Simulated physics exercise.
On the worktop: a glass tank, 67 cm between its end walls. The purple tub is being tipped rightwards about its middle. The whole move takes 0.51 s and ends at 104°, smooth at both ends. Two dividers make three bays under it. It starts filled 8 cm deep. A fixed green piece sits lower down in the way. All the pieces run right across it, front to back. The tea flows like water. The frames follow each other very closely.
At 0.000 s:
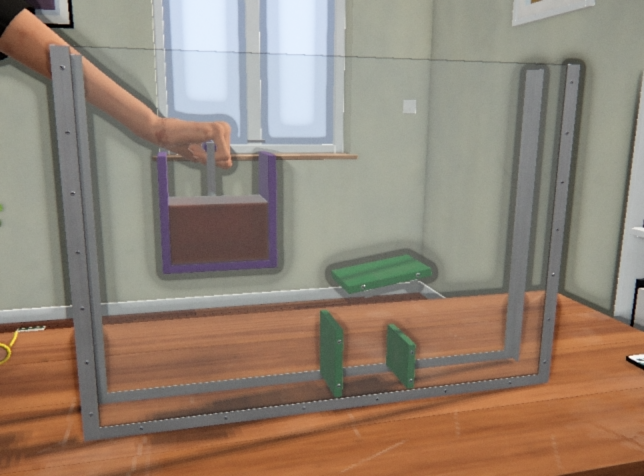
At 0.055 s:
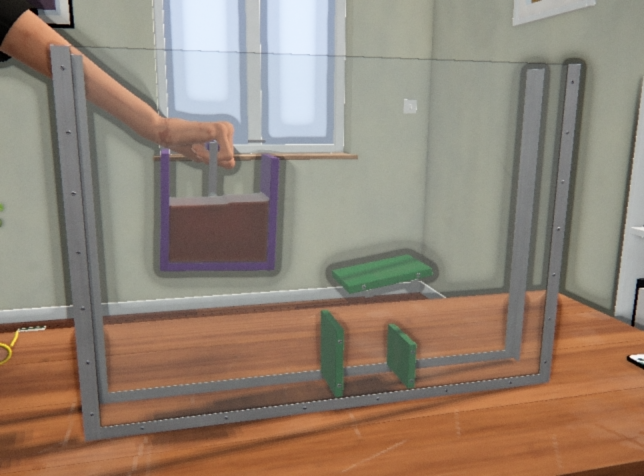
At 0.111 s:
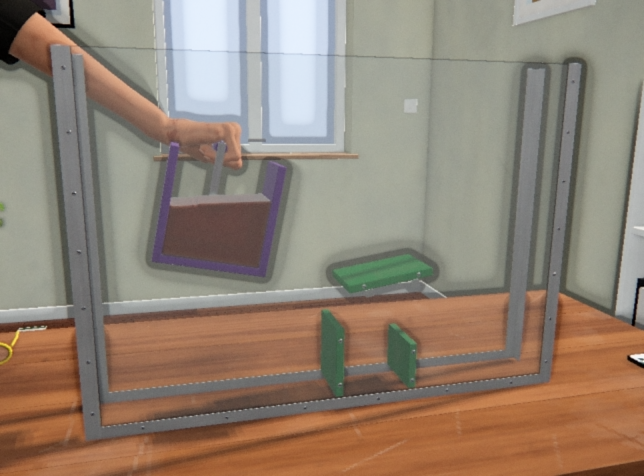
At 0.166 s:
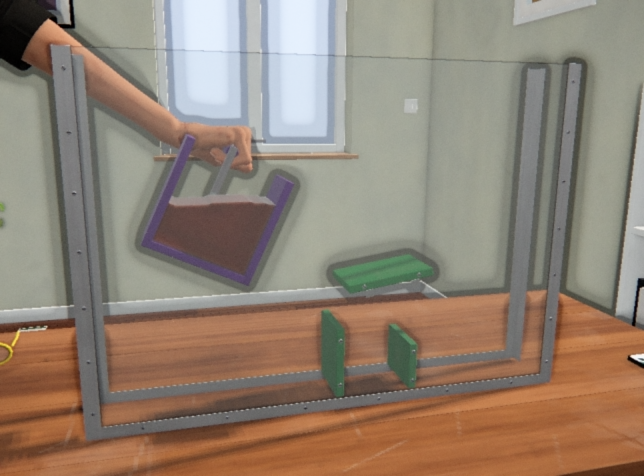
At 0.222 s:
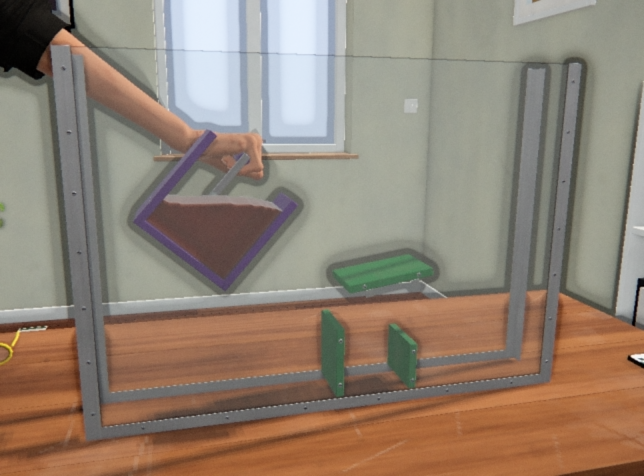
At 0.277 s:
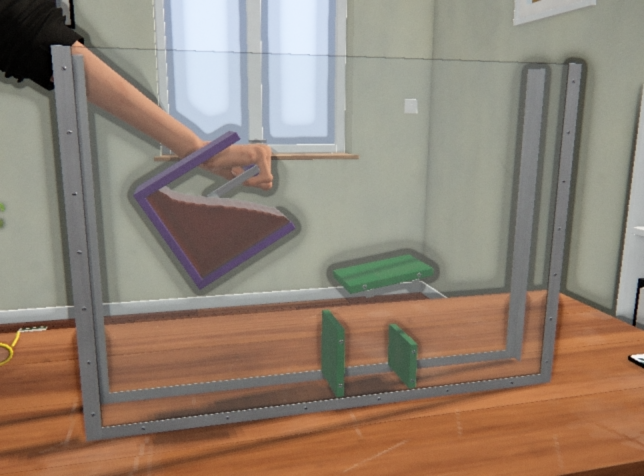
On a wooden worktop, inside a clear tank with two green dividers, a hand held a purple tub of brown liquid upright, then tilted it steadily rightwards as the liquid shifted inside.
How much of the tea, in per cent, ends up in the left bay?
About 95 per cent.
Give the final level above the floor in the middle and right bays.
In turn 0.5 and 0.5 cm.
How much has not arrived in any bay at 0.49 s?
Some 90 per cent.
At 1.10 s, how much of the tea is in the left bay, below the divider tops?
Near 90 in a hundred.
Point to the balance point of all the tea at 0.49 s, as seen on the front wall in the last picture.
At about (254, 266).
After 0.49 s 89 per cent has yet to come down; below, left 11, middle 0, right 0.
After 0.75 s 29 per cent has yet to come down; below, left 67, middle 1, right 3.
After 1.10 s 5 per cent has yet to come down; below, left 90, middle 1, right 3.
In the end the left bay holds 95, the middle 2 and the right 3 per cent.
